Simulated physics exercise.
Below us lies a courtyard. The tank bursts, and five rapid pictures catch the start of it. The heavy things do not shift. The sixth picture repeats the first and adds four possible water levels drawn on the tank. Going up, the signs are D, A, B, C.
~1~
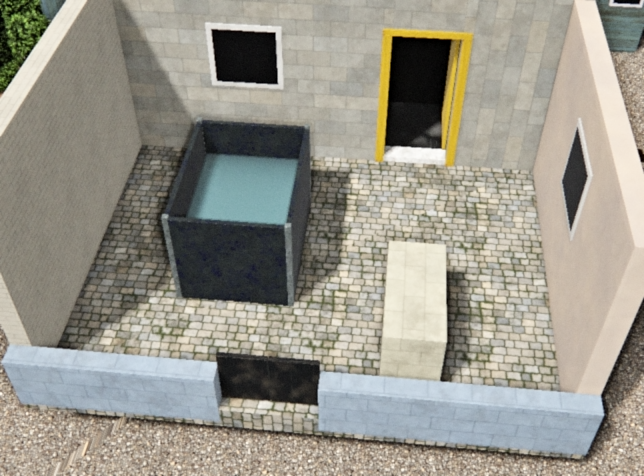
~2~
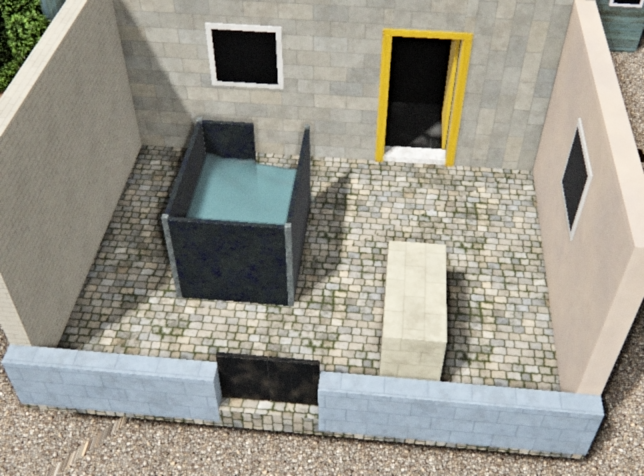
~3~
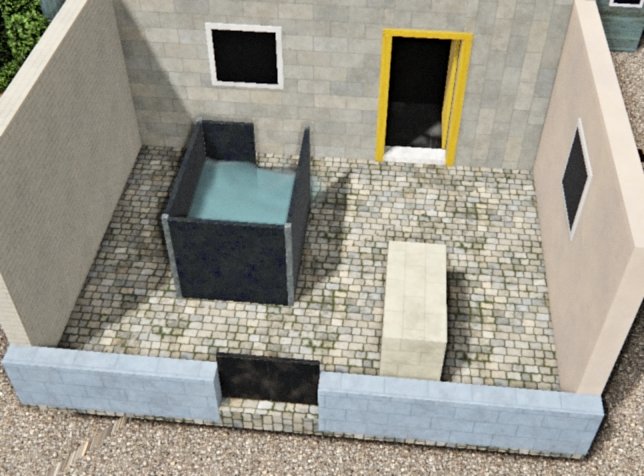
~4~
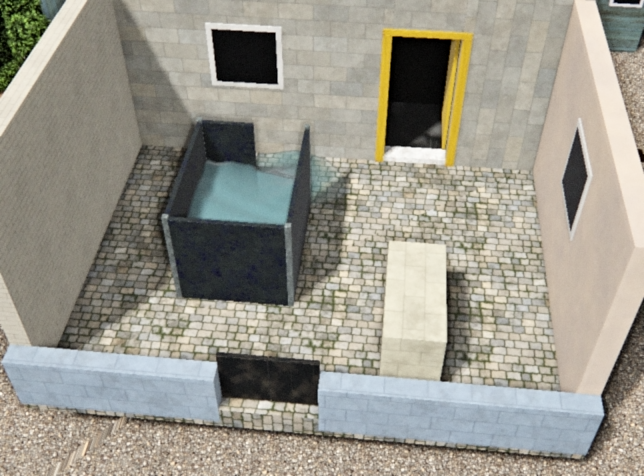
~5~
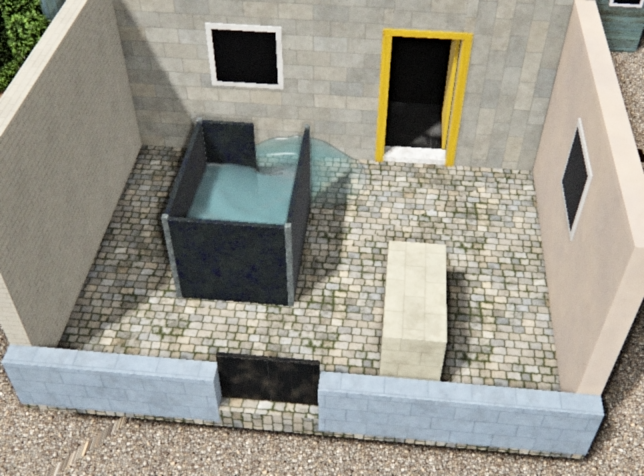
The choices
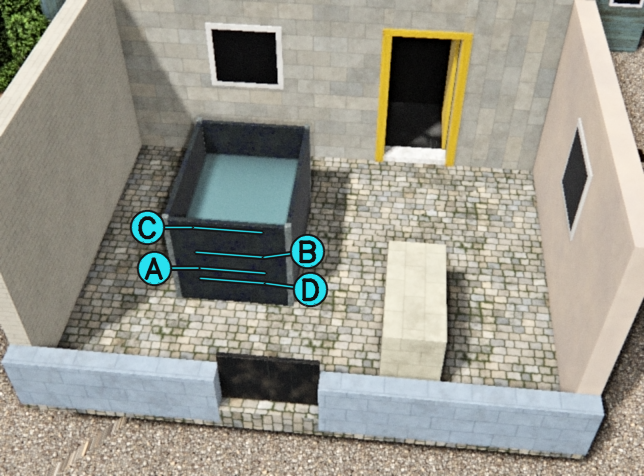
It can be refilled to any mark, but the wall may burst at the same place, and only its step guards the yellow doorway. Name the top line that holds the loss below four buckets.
Line B.
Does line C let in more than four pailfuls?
Yes, it does.
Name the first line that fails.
That would be C.
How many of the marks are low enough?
Three of the four.
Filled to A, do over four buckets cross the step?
No.
In cyan, A at (231, 270); B at (229, 254); C at (226, 230); D at (232, 280); from the bottom up D, A, B, C.
With A, a splash gets over, under a bucket.
With B, a bucket or two gets in.
With C, about 10 bucketfuls get in.
With D, nothing gets over.
